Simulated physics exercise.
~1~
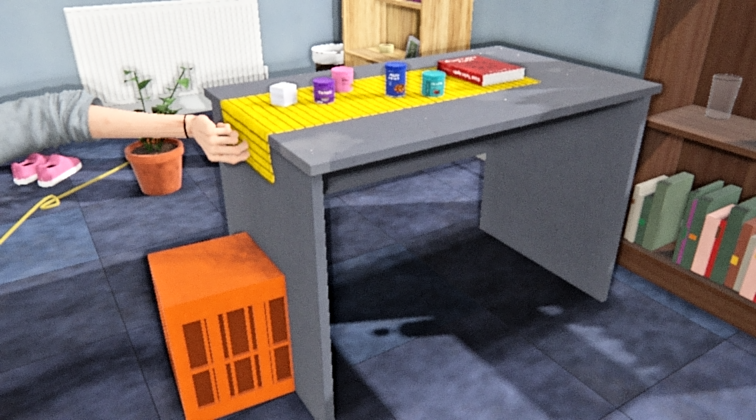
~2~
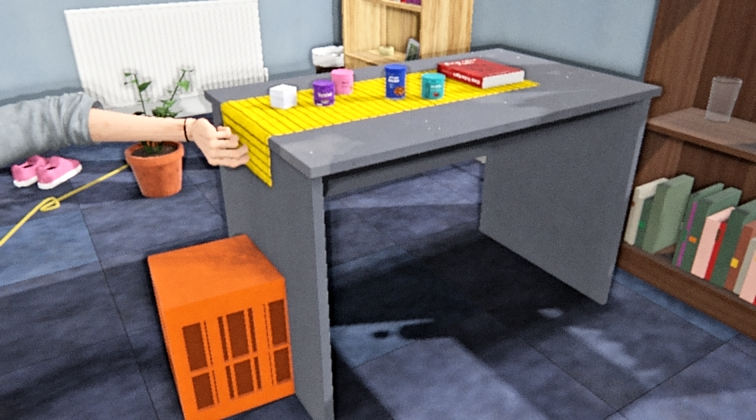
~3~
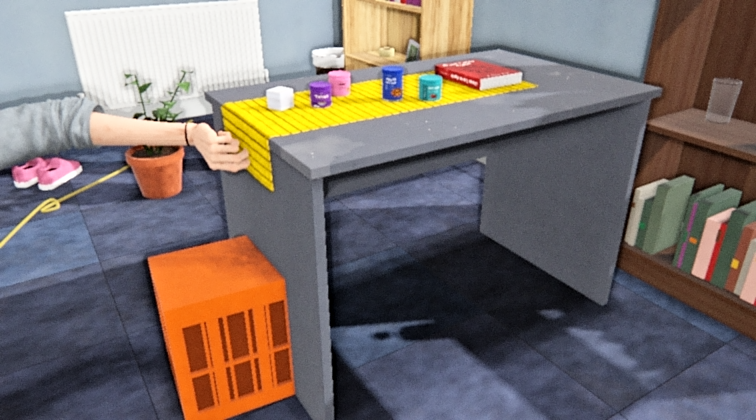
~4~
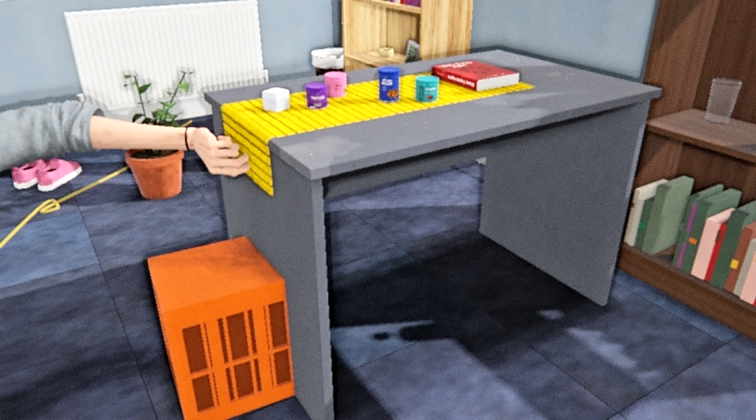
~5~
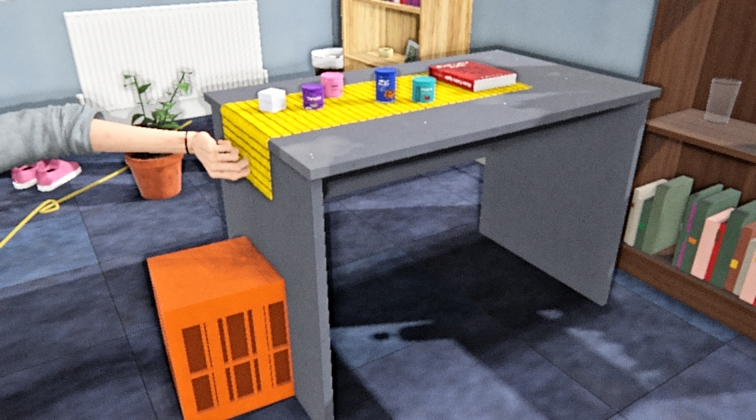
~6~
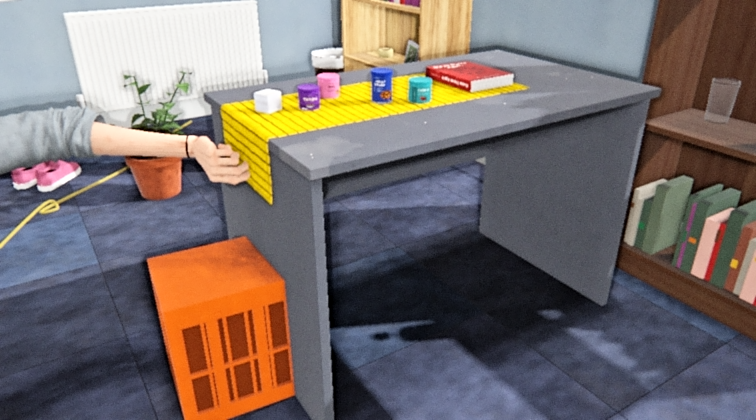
A hand slowly drawing a yellow cloth down over a grey table's left end, small pots and a red book shifting left with it.
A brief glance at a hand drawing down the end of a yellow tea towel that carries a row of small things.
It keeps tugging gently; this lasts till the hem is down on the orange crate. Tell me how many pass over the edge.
Two pass over it.
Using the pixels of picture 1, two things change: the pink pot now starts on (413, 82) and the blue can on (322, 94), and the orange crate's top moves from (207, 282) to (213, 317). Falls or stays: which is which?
Pink pot stays, blue can is gone.
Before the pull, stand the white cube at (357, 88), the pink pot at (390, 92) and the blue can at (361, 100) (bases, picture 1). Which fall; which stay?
Result - white cube still up, pink pot still up, blue can still up.
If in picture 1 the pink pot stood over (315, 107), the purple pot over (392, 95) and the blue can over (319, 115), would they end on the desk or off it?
The pink pot drops off; the purple pot holds on; the blue can is carried off.
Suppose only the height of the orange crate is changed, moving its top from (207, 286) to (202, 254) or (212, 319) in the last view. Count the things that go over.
Then 1, then 3.
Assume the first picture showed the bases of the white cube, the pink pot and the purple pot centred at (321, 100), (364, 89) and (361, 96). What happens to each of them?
Outcome: White cube falls away, pink pot stays aboard, purple pot stays aboard.
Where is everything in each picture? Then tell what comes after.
The first picture shows hem (273, 185); white cube (283, 85); purple pot (323, 80); pink pot (342, 69); blue can (396, 64); turquoise pot (434, 73); top of the crate (207, 282).
The second picture shows hem (272, 188); white cube (283, 88).
The third picture shows hem (273, 193); purple pot (320, 84).
The fourth picture shows hem (273, 197); pink pot (336, 74); top of the crate (207, 286).
The fifth picture shows hem (272, 201); blue can (385, 70).
The sixth picture shows hem (272, 205); white cube (267, 92); purple pot (308, 87); pink pot (328, 76); blue can (382, 70); turquoise pot (420, 79).
Soon after, hem near (251, 209); all still up.
Then, hem near (253, 244); white cube gone.
Further on, hem on the crate; white cube and purple pot gone.
At rest, hem on the crate; white cube and purple pot gone. Over the edge go two.
